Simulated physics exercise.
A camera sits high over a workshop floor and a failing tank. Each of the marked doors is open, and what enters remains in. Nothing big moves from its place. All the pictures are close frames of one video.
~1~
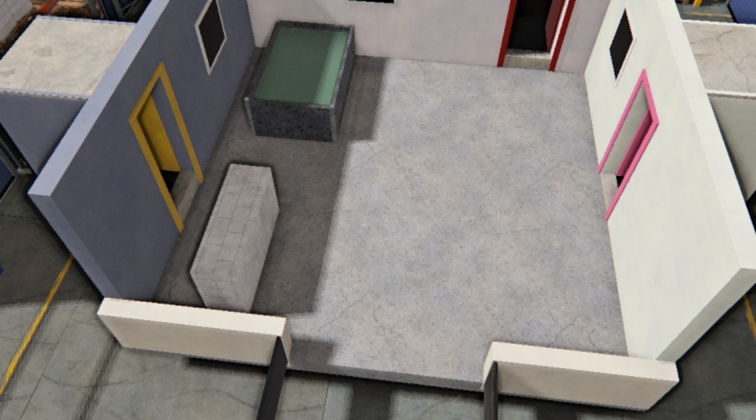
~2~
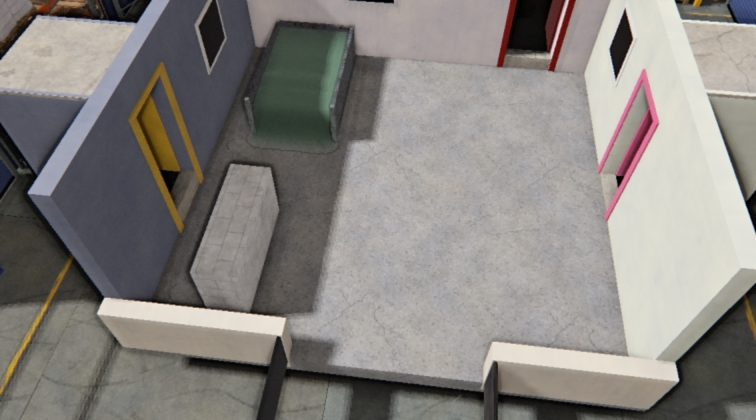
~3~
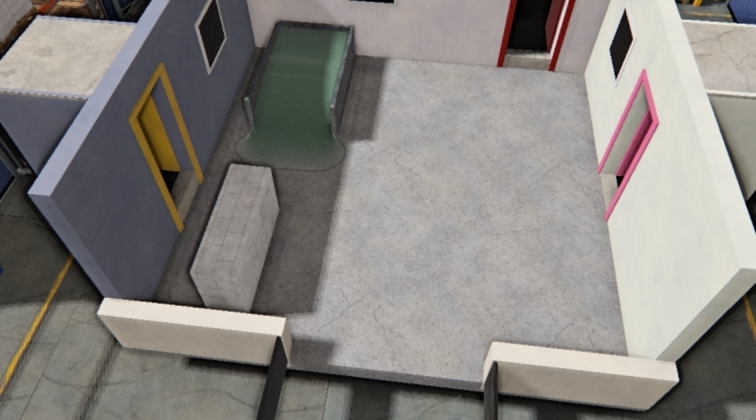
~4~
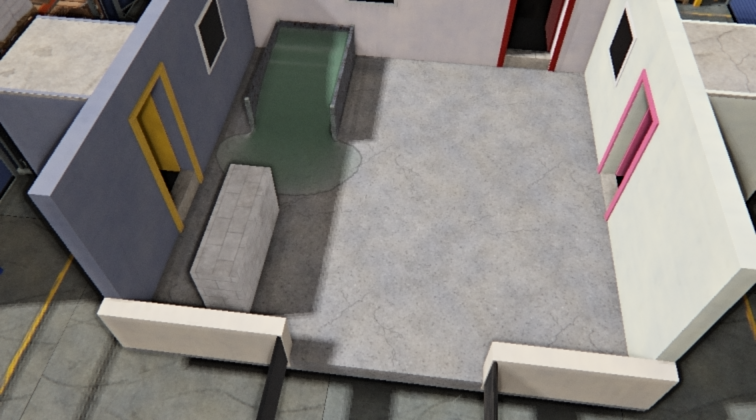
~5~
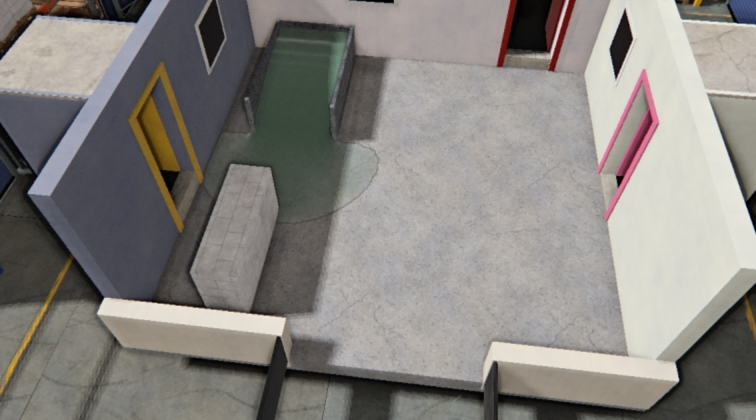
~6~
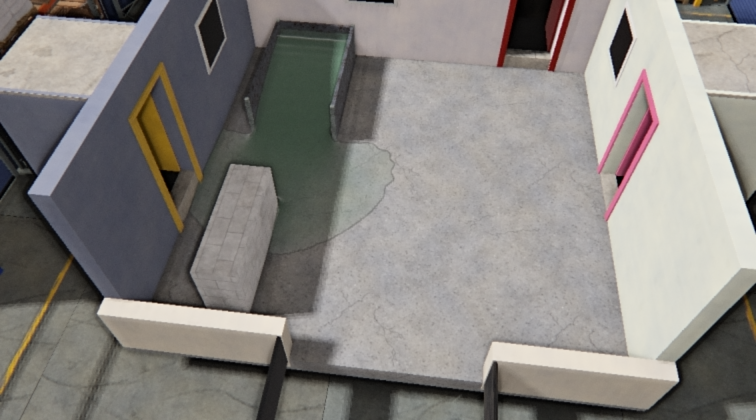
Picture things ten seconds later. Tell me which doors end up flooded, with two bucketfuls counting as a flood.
My prediction: The pink door keeps it to two buckets; the yellow door keeps it to two buckets; the red door keeps it to two buckets.
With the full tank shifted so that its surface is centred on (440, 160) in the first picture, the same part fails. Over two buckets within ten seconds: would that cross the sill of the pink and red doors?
Pink misses the mark, red misses the mark.
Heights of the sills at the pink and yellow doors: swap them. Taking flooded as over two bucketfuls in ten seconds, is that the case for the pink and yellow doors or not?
Briefly, the pink stays within bounds and the yellow overflows.
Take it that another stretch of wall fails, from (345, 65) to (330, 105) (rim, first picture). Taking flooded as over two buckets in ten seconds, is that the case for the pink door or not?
Answer: Pink crosses the line.
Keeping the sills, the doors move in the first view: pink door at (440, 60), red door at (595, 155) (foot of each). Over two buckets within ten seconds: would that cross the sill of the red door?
The red door stays within it.
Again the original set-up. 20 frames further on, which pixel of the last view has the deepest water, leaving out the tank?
Deepest spot: Near (200, 274).
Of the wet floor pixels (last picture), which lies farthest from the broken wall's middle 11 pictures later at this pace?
Somewhere near (439, 360).
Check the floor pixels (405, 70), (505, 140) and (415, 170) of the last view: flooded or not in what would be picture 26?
Lab note, in the order given: Unwetted, unwetted, unwetted.
A moment on, water covers 30 % of the floor; the pink door not reached, the yellow door wet at the sill, nothing in, the red door not reached.
Next, water covers 40 % of the floor; the pink door not reached, the yellow door under two buckets in, the red door not reached.
Then, water covers 45 % of the floor; the pink door not reached, the yellow door under two buckets in, the red door not reached.
Later, water covers 60 % of the floor; the pink door wet at the sill, nothing in, the yellow door under two buckets in, the red door not reached.
In the end, water covers 90 % of the floor; the pink door wet at the sill, nothing in, the yellow door under two buckets in, the red door wet at the sill, nothing in.
